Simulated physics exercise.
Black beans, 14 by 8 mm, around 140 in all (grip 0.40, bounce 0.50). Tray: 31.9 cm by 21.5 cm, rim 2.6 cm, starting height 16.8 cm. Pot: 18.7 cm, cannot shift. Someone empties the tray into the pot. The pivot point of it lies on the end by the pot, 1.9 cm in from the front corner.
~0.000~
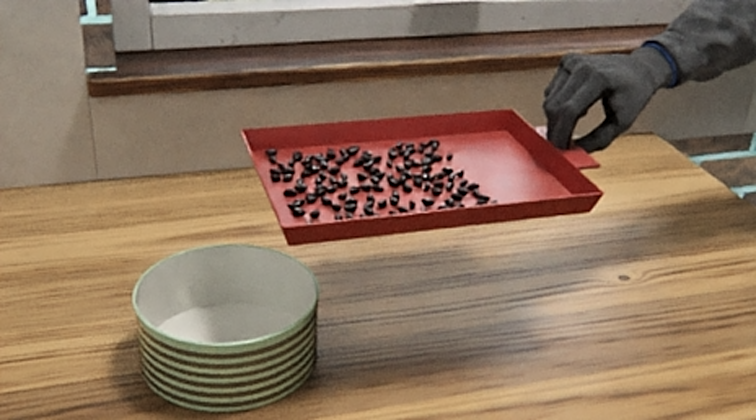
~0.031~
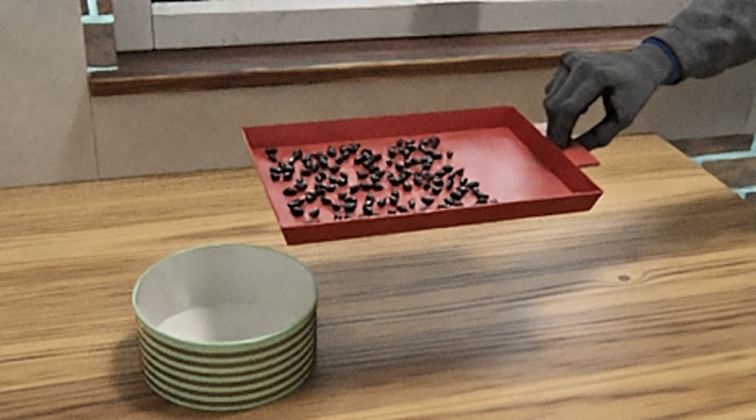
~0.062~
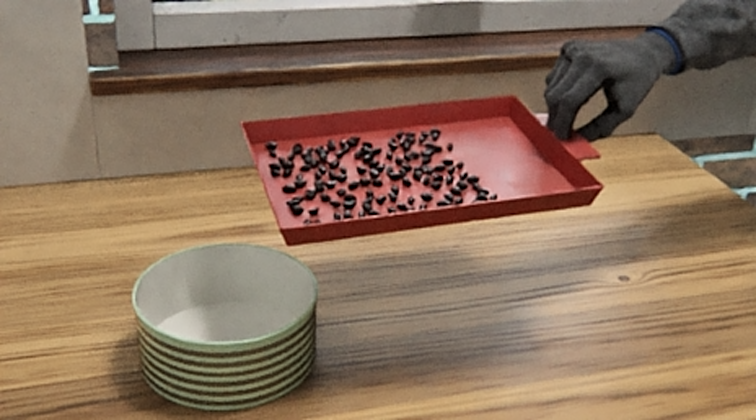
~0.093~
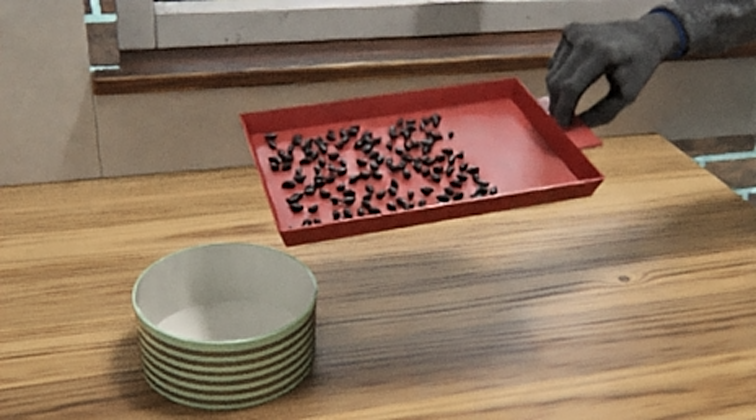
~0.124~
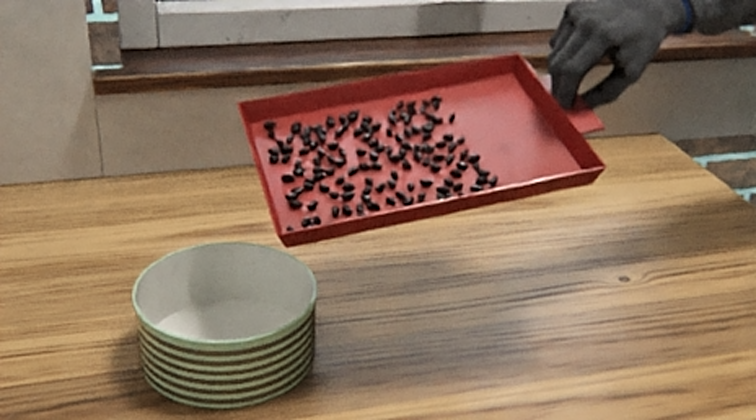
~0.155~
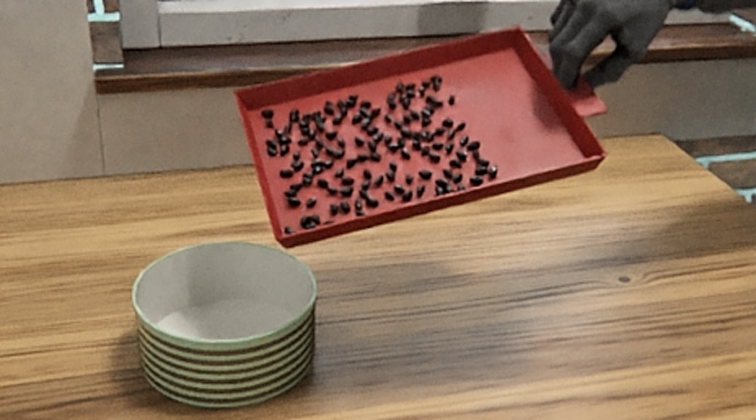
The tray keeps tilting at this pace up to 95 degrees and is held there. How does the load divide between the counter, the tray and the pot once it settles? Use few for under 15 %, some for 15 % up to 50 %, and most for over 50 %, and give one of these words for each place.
Counter: Most, tray: Few, pot: Few.
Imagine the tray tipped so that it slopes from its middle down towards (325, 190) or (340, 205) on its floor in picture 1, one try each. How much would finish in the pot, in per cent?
First try: Around 80 percent; second try: Around 60 percent.
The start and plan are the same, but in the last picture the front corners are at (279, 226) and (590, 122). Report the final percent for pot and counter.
Per cent by place - pot 75, counter 25.
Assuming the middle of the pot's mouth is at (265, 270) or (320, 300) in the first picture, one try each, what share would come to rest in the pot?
Close to 0 in a hundred, then close to 20 in a hundred.
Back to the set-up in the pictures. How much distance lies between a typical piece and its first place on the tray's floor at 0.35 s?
It has moved some 3 cm from its start.
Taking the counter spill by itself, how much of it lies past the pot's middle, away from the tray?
60 per cent.
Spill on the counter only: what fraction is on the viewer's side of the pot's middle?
Roughly 100 percent of the spill.
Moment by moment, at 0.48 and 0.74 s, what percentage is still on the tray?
I'd say roughly 95, then roughly 0.
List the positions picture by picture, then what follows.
In the first picture, tray tilt 0 degrees, front corners at (289, 222) and (594, 190); middle of the pieces at (375, 181); pot at (227, 290).
In the second picture, tray tilt 1 degrees, front corners at (288, 222) and (593, 189); middle of the pieces at (375, 179).
In the third picture, tray tilt 3 degrees, front corners at (287, 223) and (593, 184), lowest corner left front; middle of the pieces at (374, 175).
In the fourth picture, tray tilt 7 degrees, front corners at (286, 225) and (594, 175), lowest corner left front; middle of the pieces at (374, 167).
In the fifth picture, tray tilt 13 degrees, front corners at (284, 228) and (595, 163), lowest corner left front; middle of the pieces at (374, 157).
In the sixth picture, tray tilt 19 degrees, front corners at (282, 231) and (596, 152), lowest corner left front; middle of the pieces at (372, 146); pot at (226, 287). Its pace works out near 200 degrees a second.
Then, at 0.35 s, tilt 58 degrees; the tray holds 100 %, the pot 0 %.
Then, at 0.48 s, tilt 84 degrees; the tray holds 95 %, the pot 0 %.
Then, at 0.74 s, tilt 95 degrees; the tray holds 0 %, the pot 5 %.
In the end, at 2.3 s, counter 95 %, tray 0 %, pot 5 %.
